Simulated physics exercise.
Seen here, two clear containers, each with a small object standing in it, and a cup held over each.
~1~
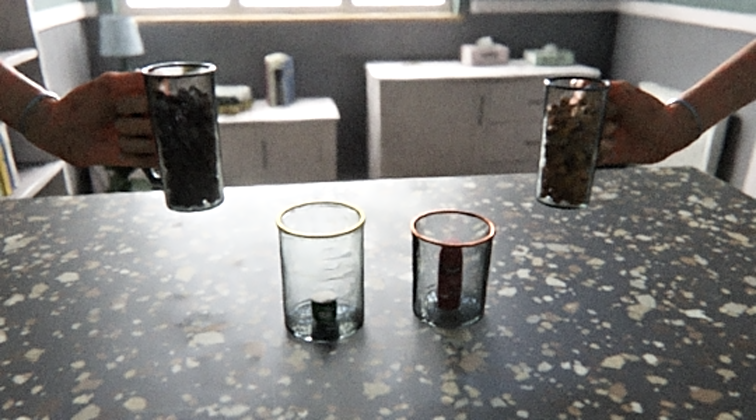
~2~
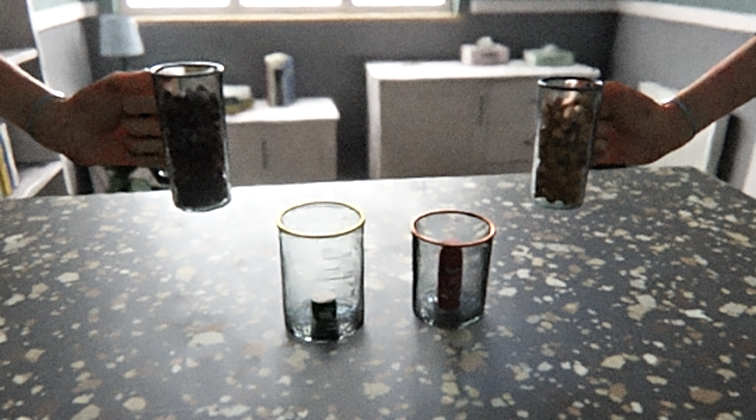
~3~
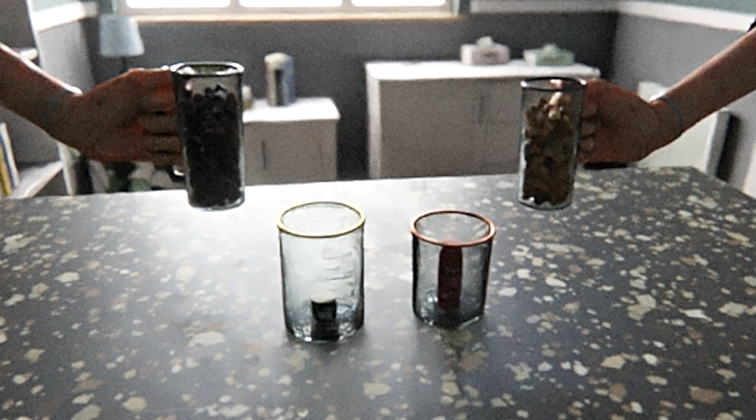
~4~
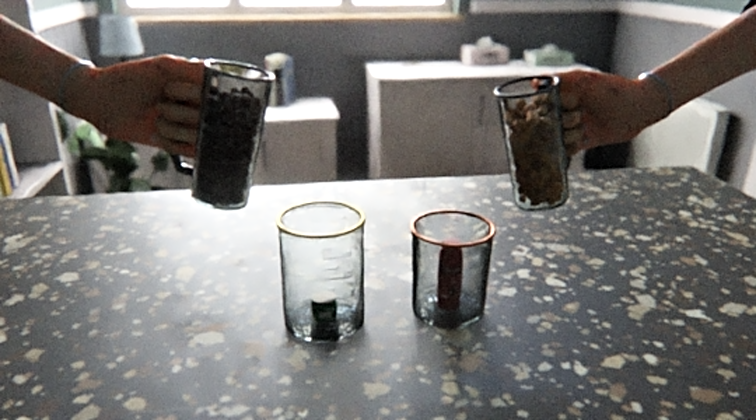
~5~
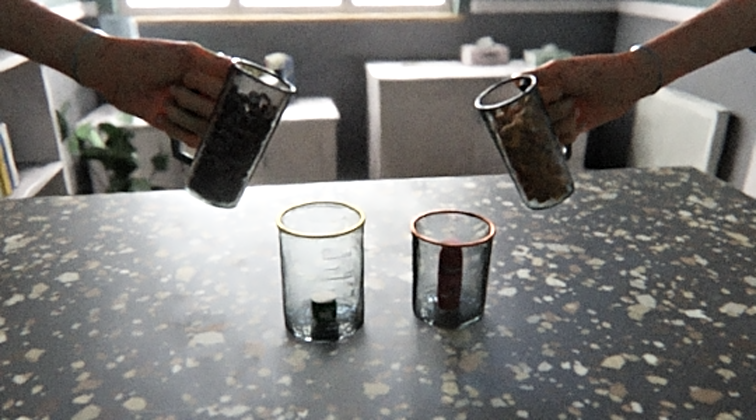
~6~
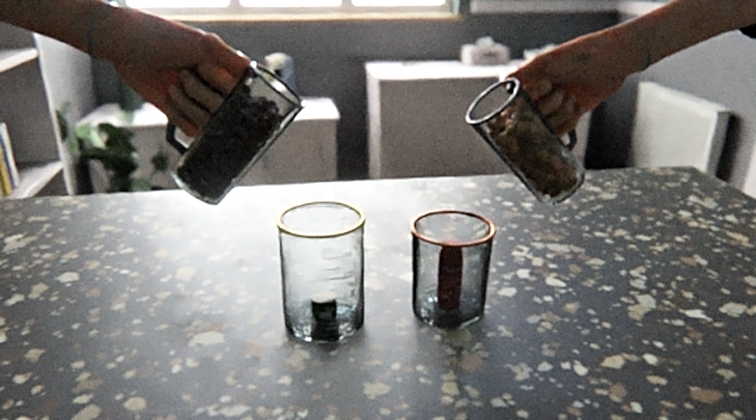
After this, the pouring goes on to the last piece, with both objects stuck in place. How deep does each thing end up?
Note - left thing fully submerged; right thing top exposed.
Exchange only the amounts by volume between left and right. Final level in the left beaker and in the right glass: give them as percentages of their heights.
Levels - left near 40, right near 60.
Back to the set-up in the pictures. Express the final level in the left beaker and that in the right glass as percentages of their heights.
Left: Roughly 45 %, right: 60 %.
Then, 0.47 s later than the last frame, left beaker empty, all of its cupful still in the cup; right glass empty, all of its cupful still in the cup.
Then, 0.89 s later than the last frame, left beaker nearly empty, roughly two thirds of its cupful still in the cup; right glass nearly empty, the larger part of its cupful still in the cup.
Then, 1.24 s later than the last frame, left beaker a third full, none of its cupful still in the cup; right glass half full, none of its cupful still in the cup, one piece on the counter.
When it is over, left beaker half full (surface near (323, 274)), nothing beside it; right glass two thirds full (surface near (451, 261)), one piece on the counter; the left thing is covered; the right thing is still showing.
